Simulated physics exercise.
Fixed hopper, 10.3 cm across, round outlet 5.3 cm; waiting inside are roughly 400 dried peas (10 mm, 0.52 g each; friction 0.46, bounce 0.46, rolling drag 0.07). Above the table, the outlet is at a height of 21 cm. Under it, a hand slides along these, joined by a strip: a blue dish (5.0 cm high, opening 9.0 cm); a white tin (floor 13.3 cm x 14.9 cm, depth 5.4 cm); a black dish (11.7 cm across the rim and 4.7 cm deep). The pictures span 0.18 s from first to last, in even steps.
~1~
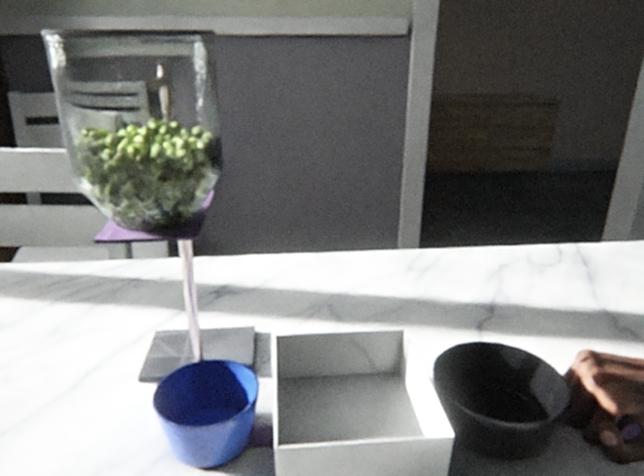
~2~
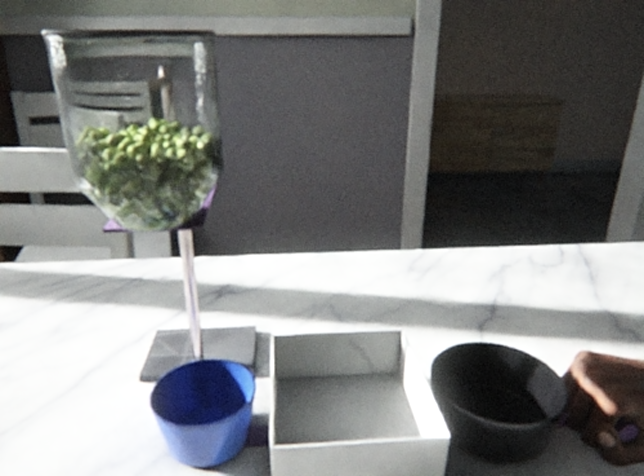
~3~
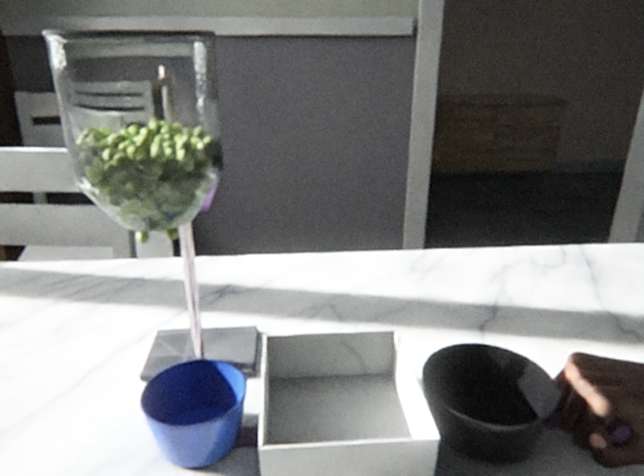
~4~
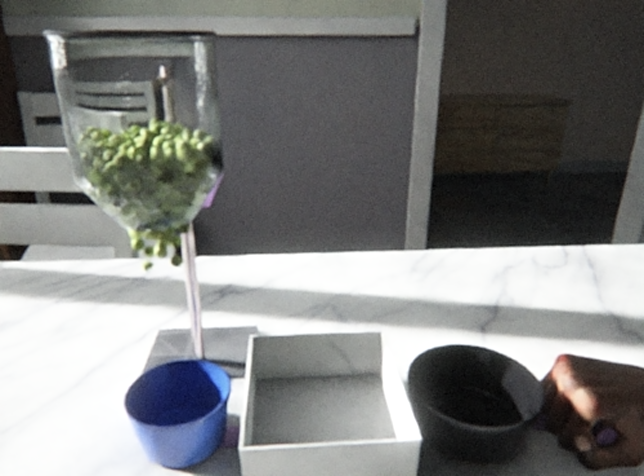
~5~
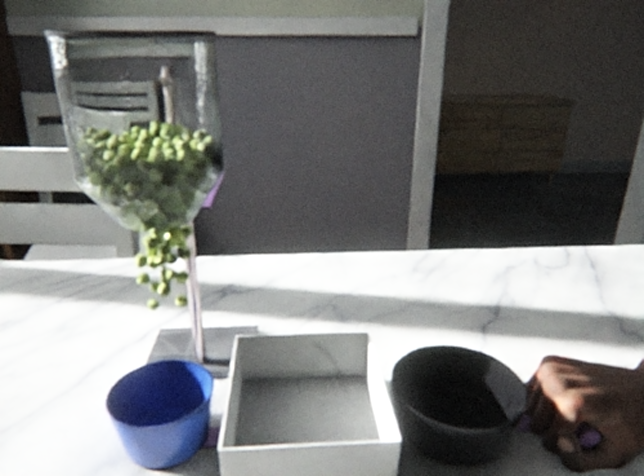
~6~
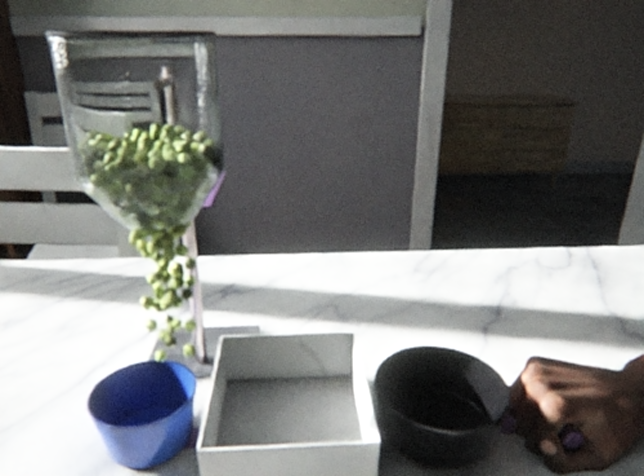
Green peas sit in a clear glass funnel on a thin stand at the left of a white marble table, seen from the front in a sunlit room with pale chairs behind. Below stand a blue dish, a white square tin and a black dish, a hand at the right. The peas begin dropping in a thickening stream as the hand slides the row leftward; the camera stays still.
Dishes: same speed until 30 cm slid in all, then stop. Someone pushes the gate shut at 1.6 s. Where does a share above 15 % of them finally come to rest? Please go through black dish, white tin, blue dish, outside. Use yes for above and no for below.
Black dish: Yes; white tin: Yes; blue dish: No; outside: No.
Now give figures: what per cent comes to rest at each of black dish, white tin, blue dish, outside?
Black dish 40, white tin 50, blue dish 0, outside 5.
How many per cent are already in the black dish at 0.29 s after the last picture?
Up to that moment, roughly 0 per cent.
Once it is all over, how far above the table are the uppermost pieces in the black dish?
The top of the heap sits close to 3.0 cm up.
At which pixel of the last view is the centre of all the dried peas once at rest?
I'd put the centre roughly at pixel (58, 433).
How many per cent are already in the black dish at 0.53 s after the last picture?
Roughly 25 percent.
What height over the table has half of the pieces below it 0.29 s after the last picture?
14 cm or so.
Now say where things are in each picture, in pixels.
In the first picture, dishes slid 0.0 cm; 0 pieces falling; top of the load at (157, 133); blue dish at (206, 390); white tin at (351, 378); black dish at (499, 377).
In the second picture, dishes slid 0.3 cm; 0 pieces falling; top of the load at (169, 132).
In the third picture, dishes slid 1.1 cm; 2 pieces falling; top of the load at (179, 134).
In the fourth picture, dishes slid 2.5 cm; 19 pieces falling; top of the load at (180, 135).
In the fifth picture, dishes slid 4.0 cm; 33 pieces falling; top of the load at (181, 137).
In the sixth picture, dishes slid 5.6 cm; 55 pieces falling; top of the load at (182, 139); blue dish at (143, 391); white tin at (289, 381); black dish at (441, 383).
Then, 0.29 s after the last picture, white tin 40 %, hopper 35 %, in the air 20 %; middle of all pieces on or above the table near (157, 316).
Then, 0.53 s after the last picture, white tin 50 %, outside 5 %, black dish 25 %, in the air 15 %; middle of all pieces on or above the table near (99, 401).
Then, 0.75 s after the last picture, white tin 50 %, outside 5 %, black dish 40 %; middle of all pieces on or above the table near (77, 428).
Then, 0.96 s after the last picture, white tin 50 %, outside 5 %, black dish 40 %; middle of all pieces on or above the table near (76, 428).
In the end, white tin 50 %, blue dish 0 %, hopper 0 %, outside 5 %, black dish 40 %.
